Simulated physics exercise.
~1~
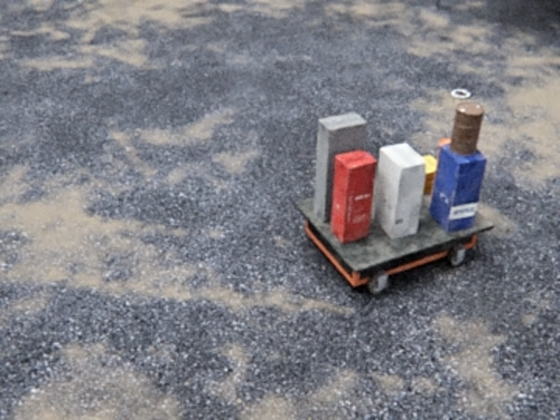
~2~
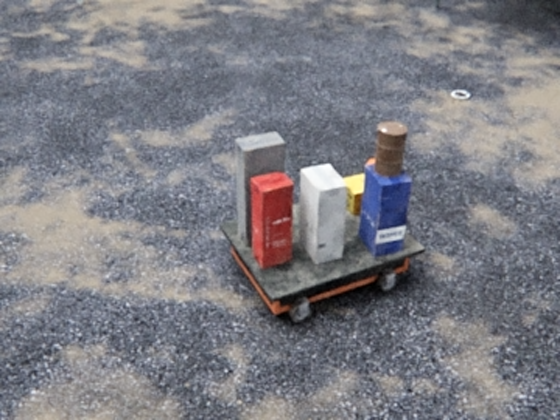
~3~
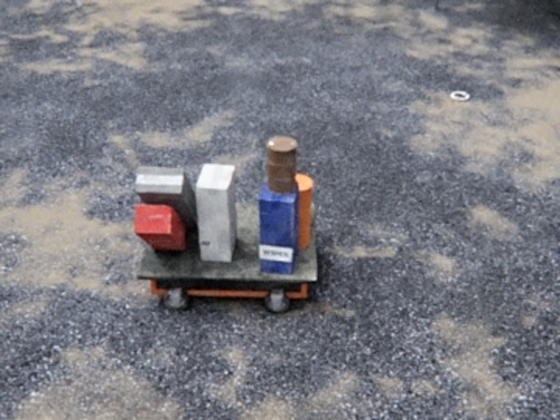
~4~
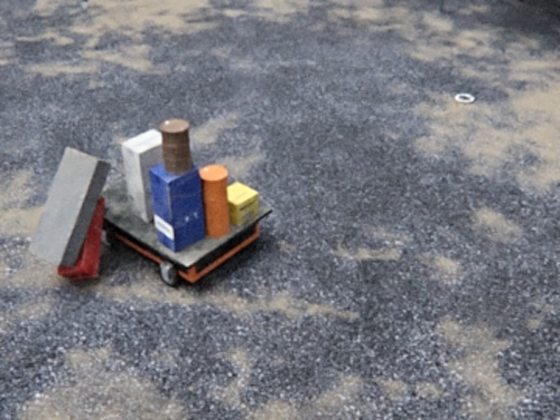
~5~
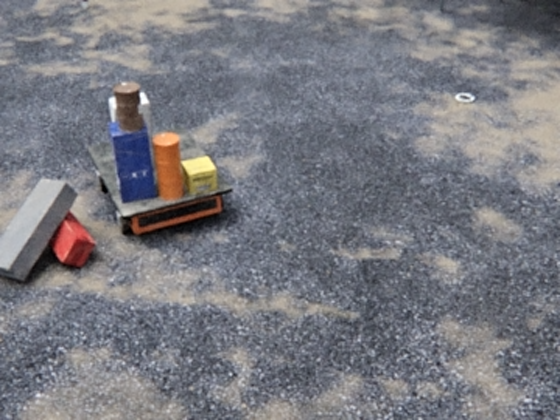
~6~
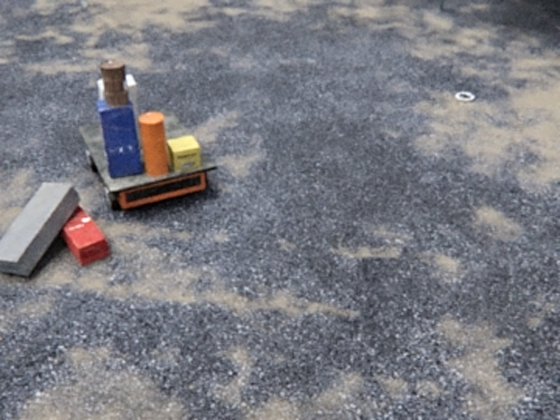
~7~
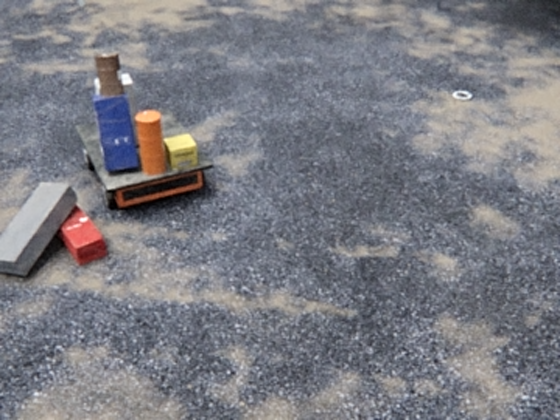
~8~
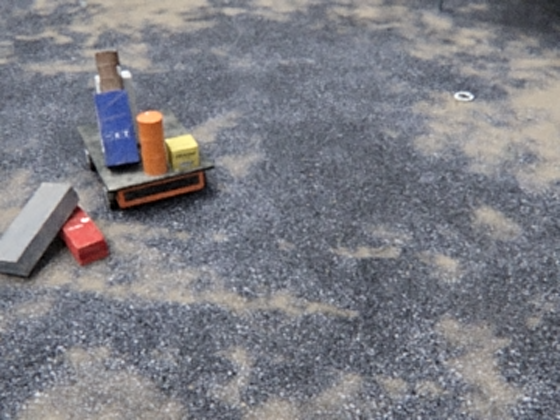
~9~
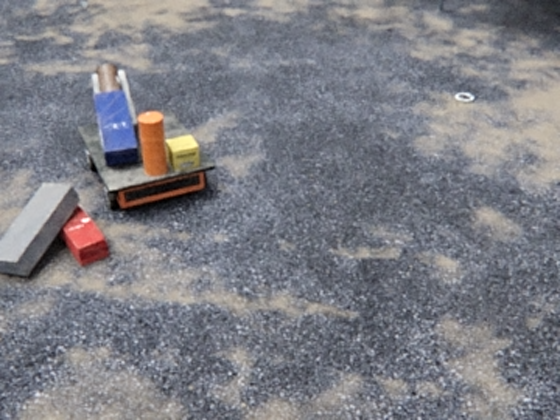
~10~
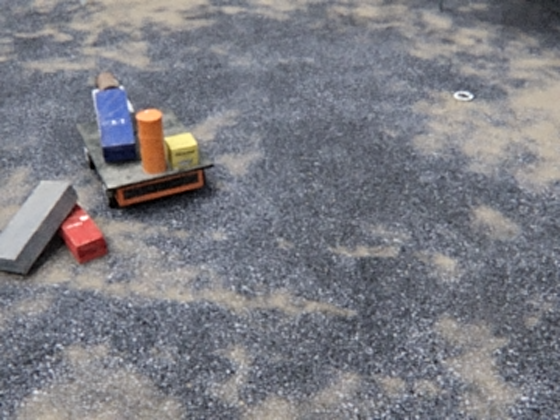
Flat cart of coloured boxes and canisters swinging left, spilling grey and red boxes before stopping as blue box and brown canister topple.
